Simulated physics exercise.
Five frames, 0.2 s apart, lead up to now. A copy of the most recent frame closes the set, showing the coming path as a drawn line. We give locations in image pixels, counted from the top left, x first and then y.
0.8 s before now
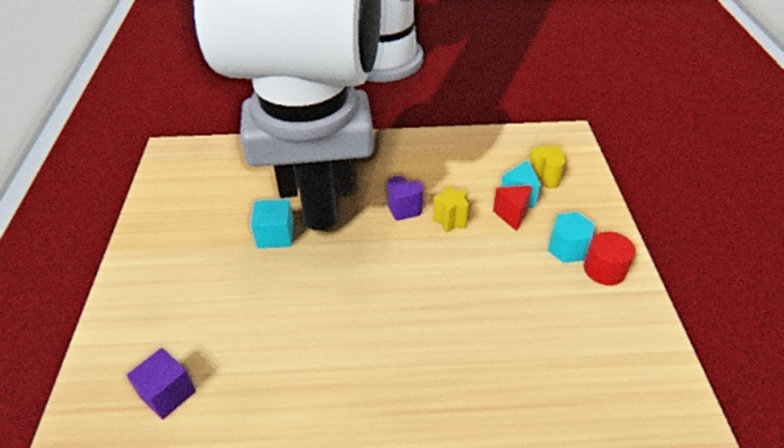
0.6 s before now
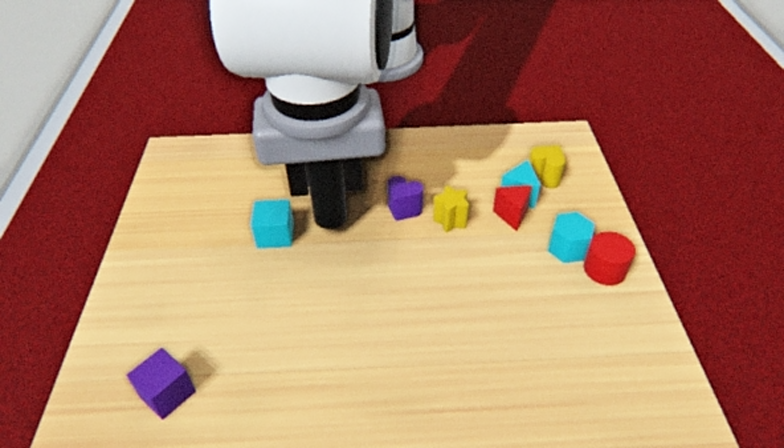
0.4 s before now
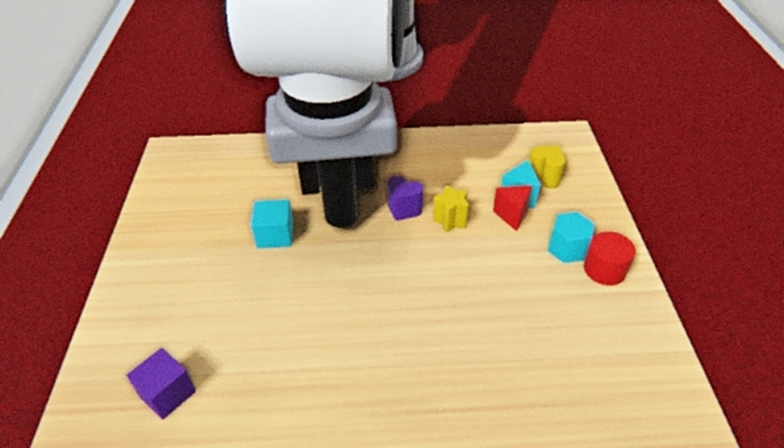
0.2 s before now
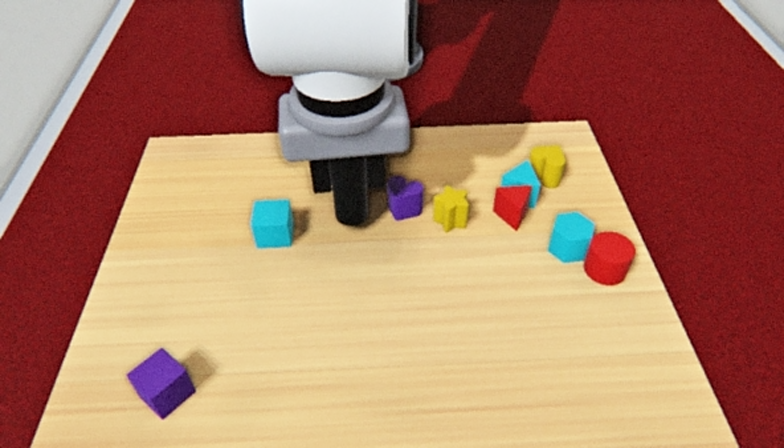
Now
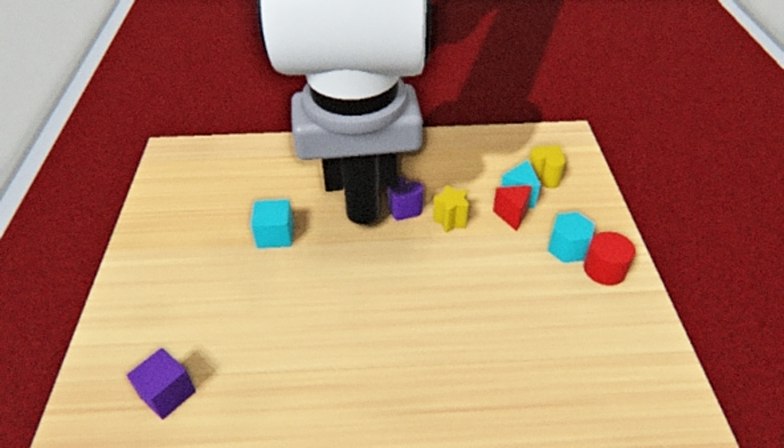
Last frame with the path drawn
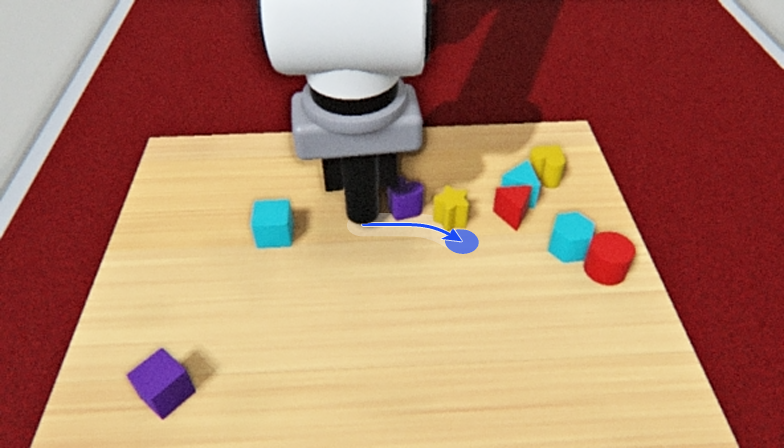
On a pale wooden table over a red floor, a white and grey robot arm holds its dark tip between a turquoise cube and a small purple block. The arm slides steadily a short way right, closing in beside the purple block, while all the coloured blocks stay still.
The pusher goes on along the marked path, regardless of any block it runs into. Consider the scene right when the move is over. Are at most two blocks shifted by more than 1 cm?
Yes.
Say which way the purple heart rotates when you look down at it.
From above, the turn goes anticlockwise.
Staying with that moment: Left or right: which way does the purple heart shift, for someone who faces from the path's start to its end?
The answer is left.
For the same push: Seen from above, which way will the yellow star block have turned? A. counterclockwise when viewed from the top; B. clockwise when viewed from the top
Choice A: Counterclockwise when viewed from the top.
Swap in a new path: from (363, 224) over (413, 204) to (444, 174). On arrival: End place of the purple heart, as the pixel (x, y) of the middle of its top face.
Expect it around (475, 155).
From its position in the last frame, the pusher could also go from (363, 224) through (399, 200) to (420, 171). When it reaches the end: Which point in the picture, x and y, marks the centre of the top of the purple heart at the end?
That would be at about pixel (435, 174).
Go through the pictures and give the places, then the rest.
In the first frame, pusher tip at (320, 220); block tops, purple heart at (404, 186); yellow star block at (453, 197); red three-sided block at (516, 193).
In the second frame, pusher at (330, 218); blocks unchanged.
In the third frame, pusher at (341, 217); blocks unchanged.
In the fourth frame, pusher at (352, 215); blocks unchanged.
In the fifth frame, pusher at (363, 213); purple heart at (404, 186); yellow star block at (453, 197); red three-sided block at (516, 193).
Path on the board, from (363, 224) through (398, 225) and (432, 227) to (462, 241).
What follows on the original path. One third of the way, pusher at (398, 213); purple heart at (413, 183), turned 35° anticlockwise.
Two thirds of the way, pusher at (434, 217); purple heart at (423, 181), turned 65° anticlockwise; yellow star block at (461, 196).
At the end, pusher at (463, 230); purple heart at (423, 181), turned 65° anticlockwise; yellow star block at (474, 197), turned 25° anticlockwise; red three-sided block in place.
